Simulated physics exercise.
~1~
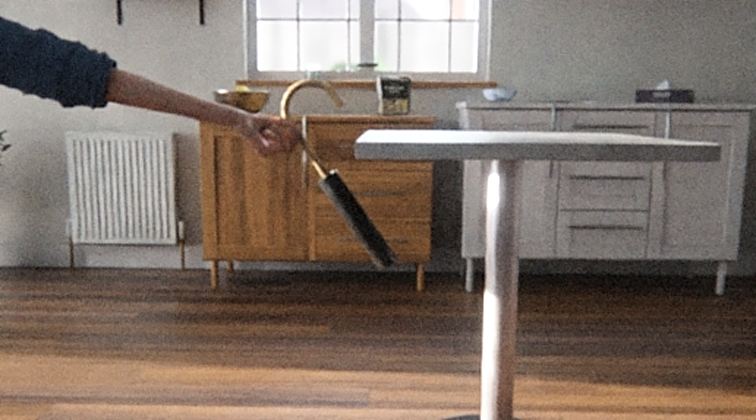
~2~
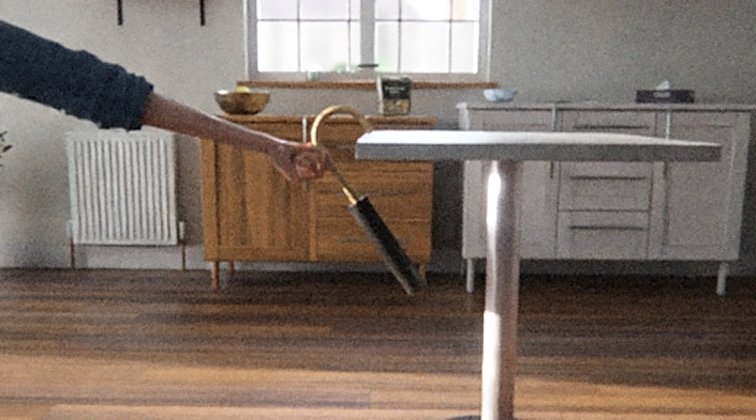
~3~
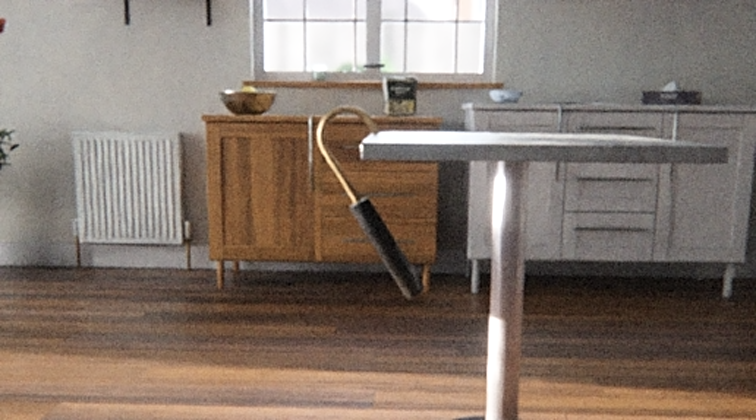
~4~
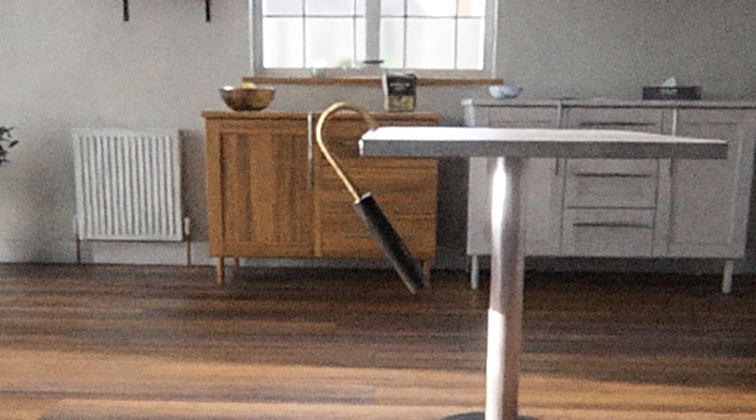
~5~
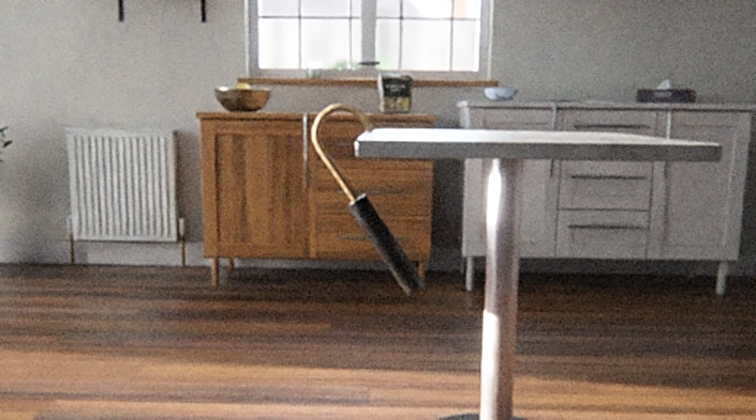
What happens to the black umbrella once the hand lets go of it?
The black umbrella stays hanging from the edge of the table by its curved handle.
A hand hooks a black umbrella onto a table edge, lets go, and it stays hanging.
